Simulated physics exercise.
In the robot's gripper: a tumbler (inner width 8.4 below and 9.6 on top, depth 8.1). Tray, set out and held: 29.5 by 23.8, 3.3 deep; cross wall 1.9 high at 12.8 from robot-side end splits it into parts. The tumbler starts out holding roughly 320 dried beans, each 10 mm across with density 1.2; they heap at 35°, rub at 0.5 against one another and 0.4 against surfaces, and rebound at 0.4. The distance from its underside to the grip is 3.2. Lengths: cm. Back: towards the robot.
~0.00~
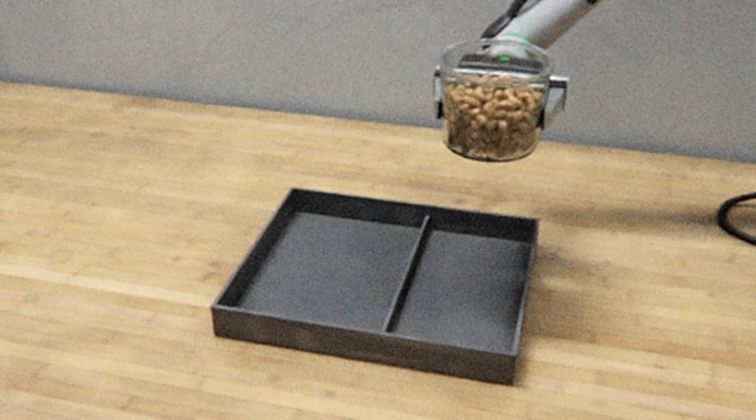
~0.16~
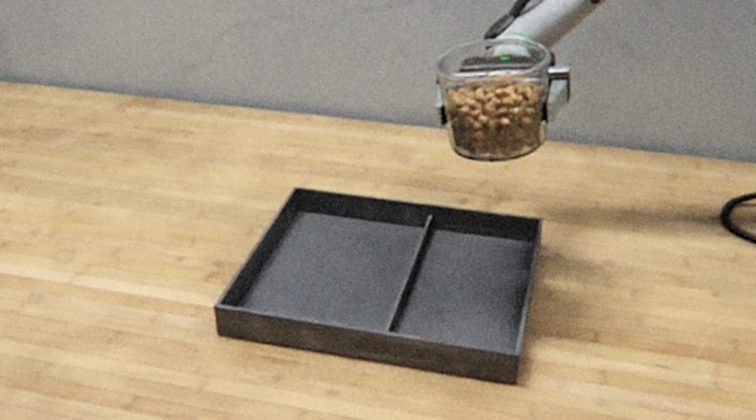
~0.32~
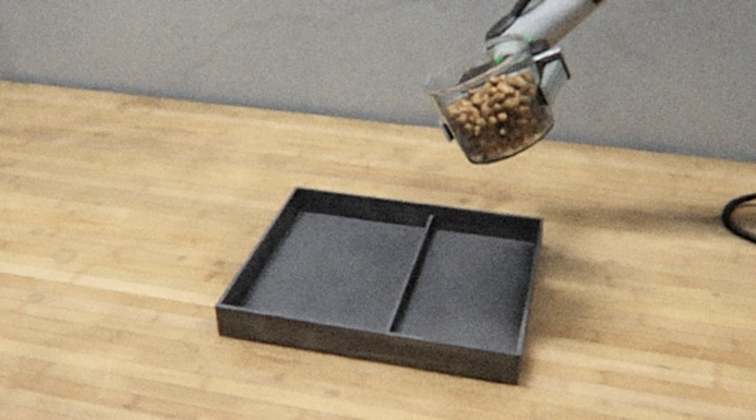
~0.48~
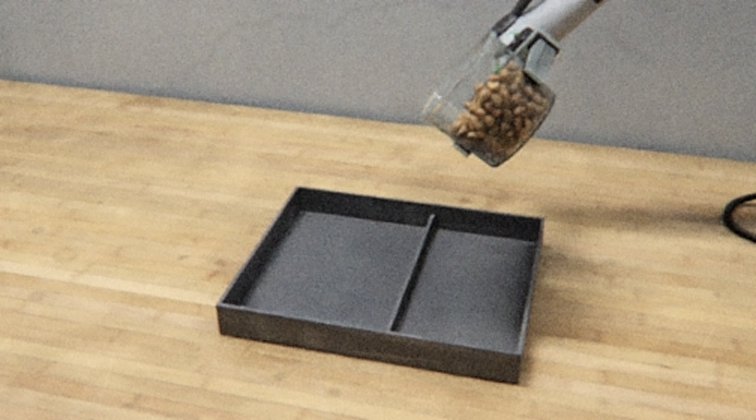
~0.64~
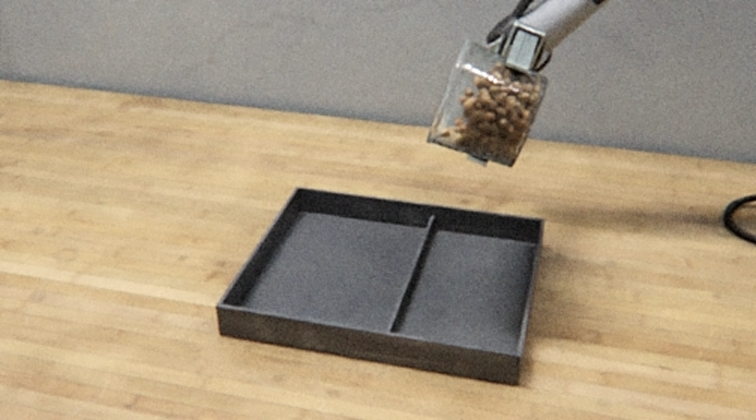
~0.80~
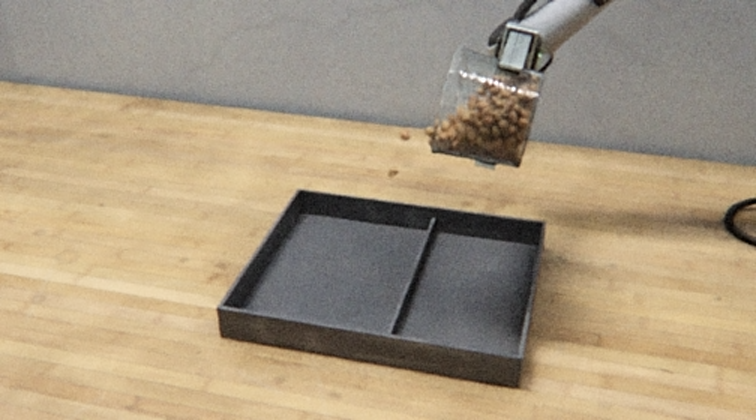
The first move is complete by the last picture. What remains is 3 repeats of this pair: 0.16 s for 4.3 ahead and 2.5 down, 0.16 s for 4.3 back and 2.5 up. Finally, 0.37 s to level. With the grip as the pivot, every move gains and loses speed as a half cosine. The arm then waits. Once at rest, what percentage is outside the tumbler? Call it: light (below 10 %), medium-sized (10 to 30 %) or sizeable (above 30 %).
A sizeable share.
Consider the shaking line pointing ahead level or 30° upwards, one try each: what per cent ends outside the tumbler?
Roughly 80 per cent, then 90 per cent.
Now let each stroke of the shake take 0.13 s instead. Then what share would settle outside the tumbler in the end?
That change gives some 70 percent.
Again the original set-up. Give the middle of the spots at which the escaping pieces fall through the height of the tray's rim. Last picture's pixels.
Around (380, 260).
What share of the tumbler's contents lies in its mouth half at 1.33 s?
My estimate is near 50 per cent.
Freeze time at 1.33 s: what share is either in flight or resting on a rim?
I'd put it near 4 per cent.
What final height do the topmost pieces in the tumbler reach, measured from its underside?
Top of the fill: Near 5.5 cm.
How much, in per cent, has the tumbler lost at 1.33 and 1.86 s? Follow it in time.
Readings in order: 35, 55.
By 1.33 s, tilted 81° forward, highest piece 20 above the table; 204 in the tumbler, 85 in the far-side part, 16 in the robot-side part, 14 in flight or on a rim.
By 1.86 s, tilted 66° forward, highest piece 22 above the table; 145 in the tumbler, 135 in the far-side part, 37 in the robot-side part, 2 in flight or on a rim.
By 2.33 s, level, highest piece 24 above the table; 144 in the tumbler, 139 in the far-side part, 36 in the robot-side part.
By 3.38 s, level, highest piece 24 above the table; 144 in the tumbler, 139 in the far-side part, 36 in the robot-side part.
Final count, 144 in the tumbler, 139 in the far-side part, 36 in the robot-side part. That is 55 % outside the tumbler.
